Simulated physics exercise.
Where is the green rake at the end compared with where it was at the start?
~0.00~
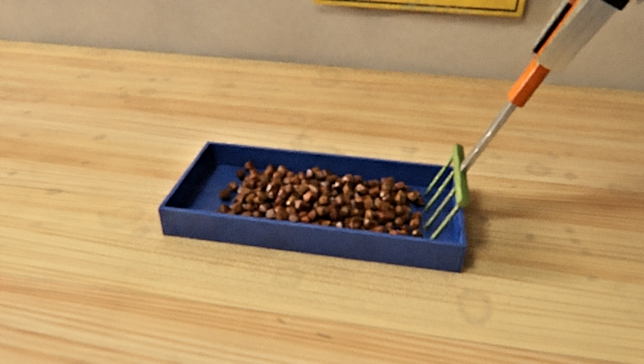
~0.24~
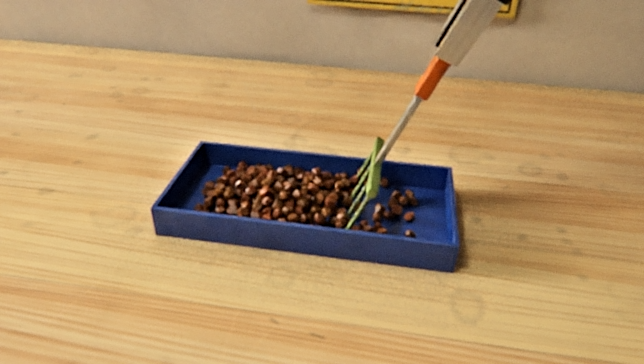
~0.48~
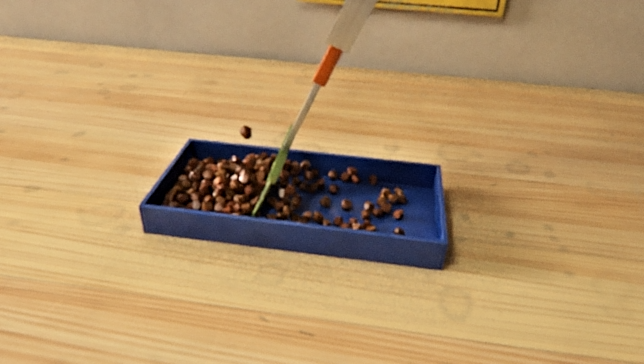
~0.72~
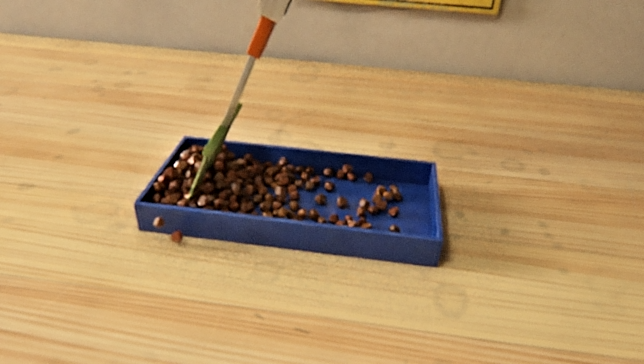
At the start the rake is at the right end of the blue tray, and by the end it is near the left end, among the brown pellets.
